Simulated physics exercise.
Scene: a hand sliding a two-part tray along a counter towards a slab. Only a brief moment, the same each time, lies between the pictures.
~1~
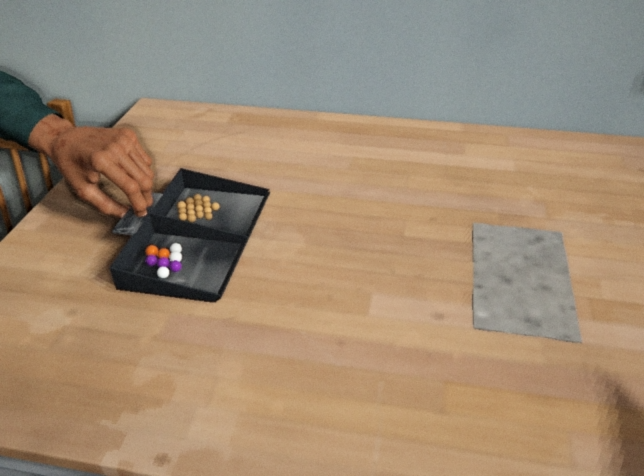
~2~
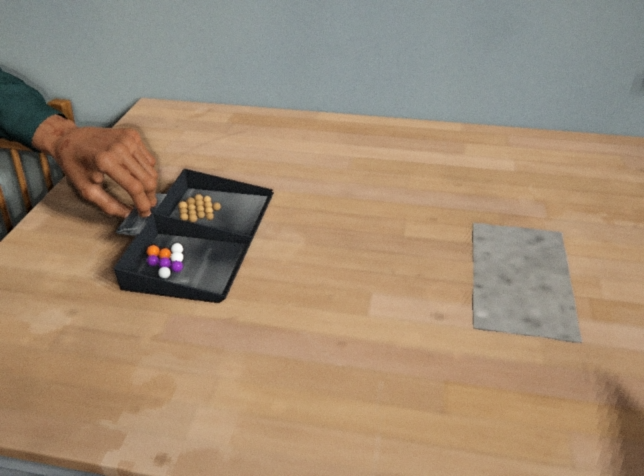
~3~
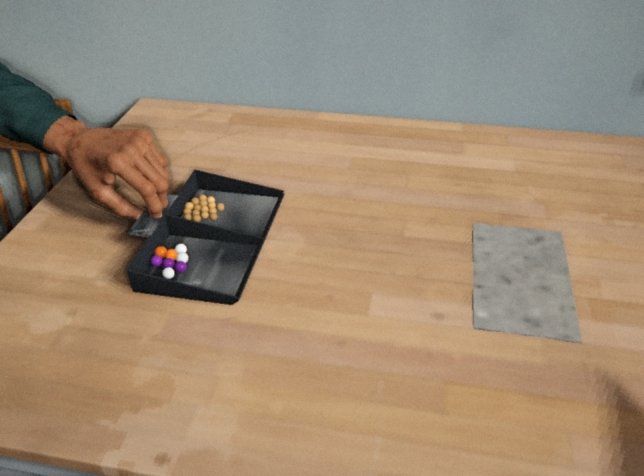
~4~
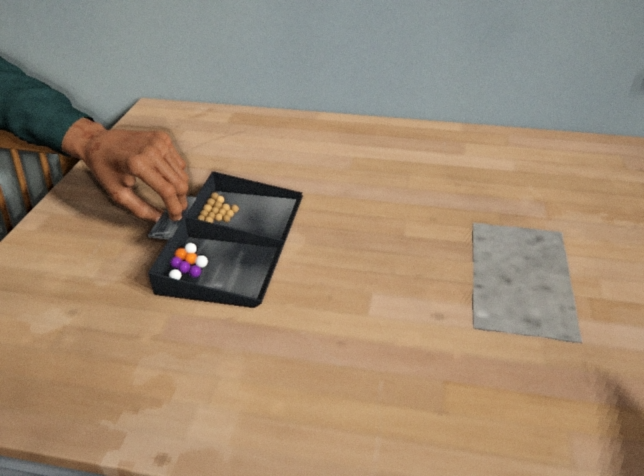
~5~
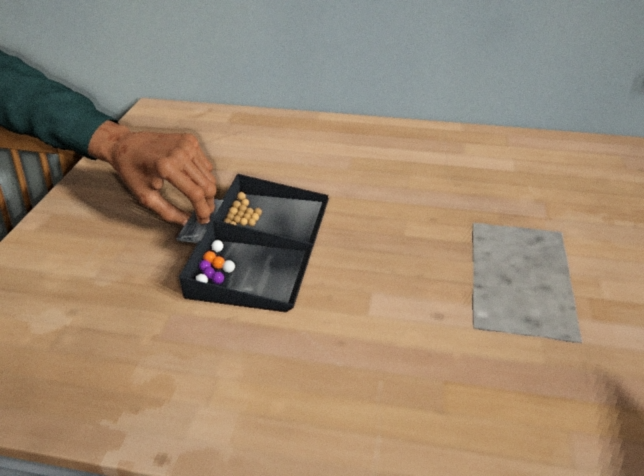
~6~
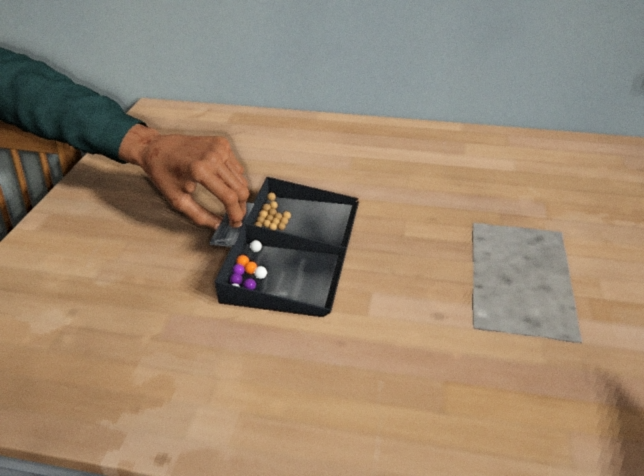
On a wooden counter, a hand slid a black two-part tray of small tan balls and orange, purple and white ones rightward, slowly then faster, partway towards a grey slab, the balls shifting slightly inside.
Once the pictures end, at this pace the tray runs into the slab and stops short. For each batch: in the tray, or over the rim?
In this case the nearer batch sheds part of its load, and the farther batch sheds part of its load too.
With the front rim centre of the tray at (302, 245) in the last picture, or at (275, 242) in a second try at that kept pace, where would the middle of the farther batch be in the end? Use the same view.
At about (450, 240), and at (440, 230).
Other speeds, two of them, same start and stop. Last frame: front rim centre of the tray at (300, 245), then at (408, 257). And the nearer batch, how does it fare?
First case: It does not spill; next case: It has some bits fly out.
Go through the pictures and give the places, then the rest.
Front rim (248, 239), at rest; slab (525, 303); nearer batch (163, 263), a few gumballs; farther batch (199, 209), a few round wooden beads, in the first frame.
Front rim (252, 239), hardly any of the way covered; farther batch (200, 209), in the second frame.
Front rim (264, 241), about a tenth of the way covered; nearer batch (168, 264), in the third frame.
Front rim (284, 243), roughly a quarter of the way covered; farther batch (215, 211), in the fourth frame.
Front rim (313, 247), roughly a third of the way covered; nearer batch (205, 266), in the fifth frame.
Front rim (346, 250), roughly half of the way covered; slab (525, 303); nearer batch (239, 270); farther batch (269, 219), in the sixth frame.
Then, 0.10 s later than the last frame, tray still sliding, front rim near (407, 257); nearer batch all inside; farther batch all inside.
Then, 0.30 s later than the last frame, tray stopped at the slab; nearer batch all inside, moved towards the front rim; farther batch all inside, moved towards the front rim.
Then, 0.51 s later than the last frame, tray stopped at the slab; nearer batch roughly two thirds out of the tray; farther batch roughly half out of the tray.
When it is over, tray stopped at the slab; nearer batch roughly two thirds out of the tray; farther batch roughly half out of the tray.
